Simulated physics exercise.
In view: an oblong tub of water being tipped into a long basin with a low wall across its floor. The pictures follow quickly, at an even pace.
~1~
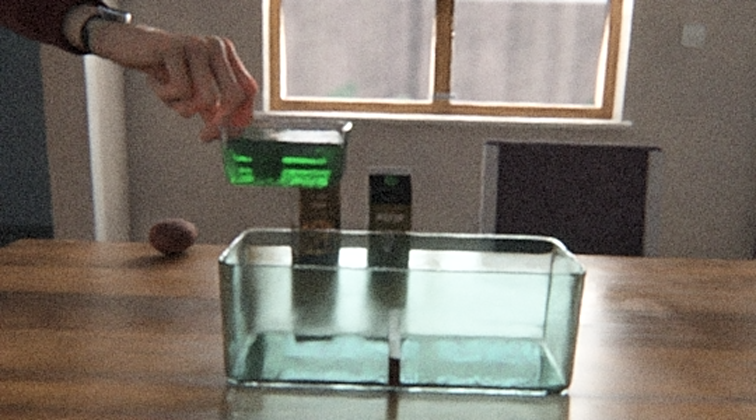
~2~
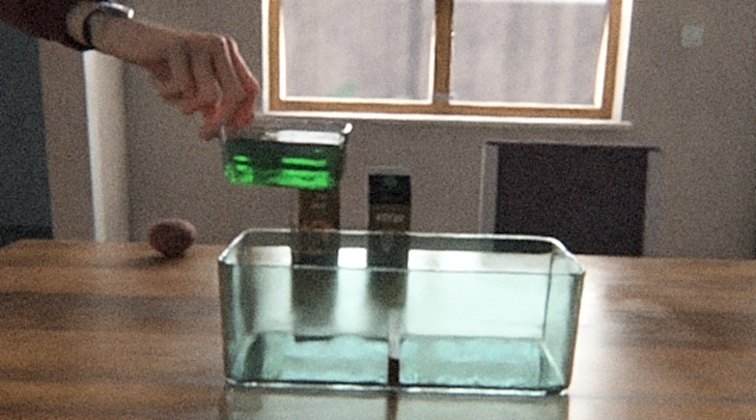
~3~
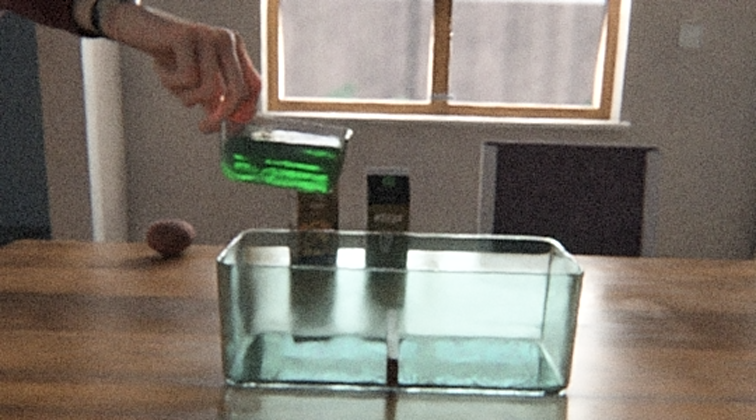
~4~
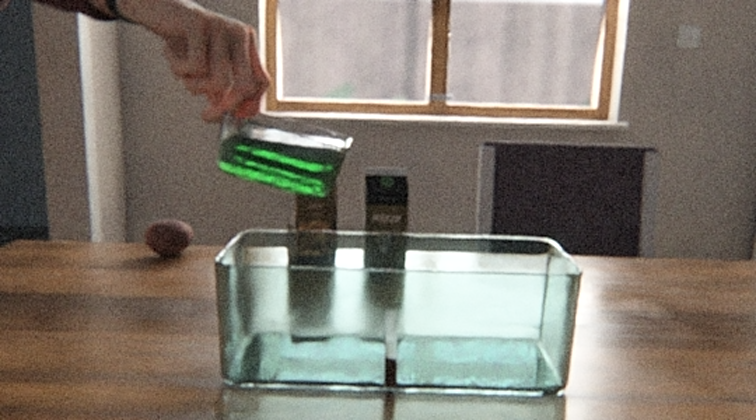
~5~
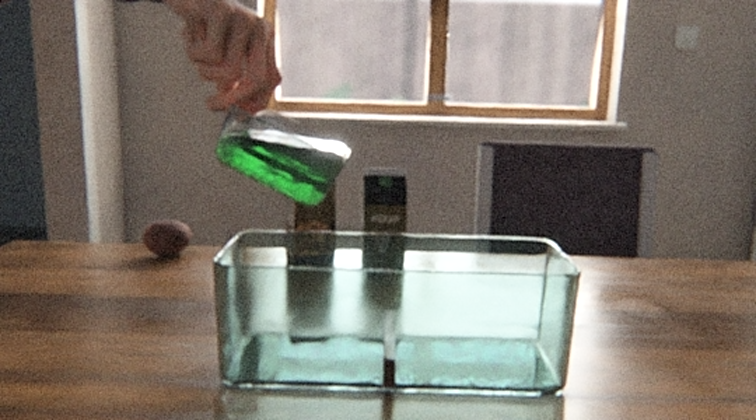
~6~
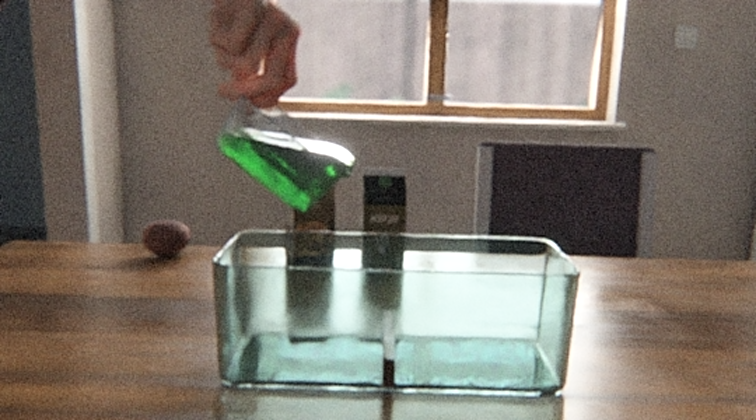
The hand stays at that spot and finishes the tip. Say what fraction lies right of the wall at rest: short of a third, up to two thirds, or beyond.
It comes to between a third and two thirds.
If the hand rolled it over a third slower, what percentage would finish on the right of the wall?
About 55 per cent.
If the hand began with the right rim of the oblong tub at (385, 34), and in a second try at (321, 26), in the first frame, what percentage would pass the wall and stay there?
Roughly 75 per cent, and 30 per cent.
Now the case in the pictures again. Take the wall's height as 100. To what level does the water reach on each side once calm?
The left part 40 per cent, the right part 20.
A moment on, the oblong tub is tipped right over and 7 per cent is still to pour, 45 is left of the wall and 30 right of it.
Next, the oblong tub is tipped right over and 0 per cent is still to pour, 59 is left of the wall and 38 right of it.
Then the oblong tub is tipped right over and 0 per cent is still to pour, 58 is left of the wall and 39 right of it.
Later the oblong tub is tipped right over and 0 per cent is still to pour, 59 is left of the wall and 40 right of it.
At rest 58 per cent lies left of the wall, 40 right of it and 2 outside.
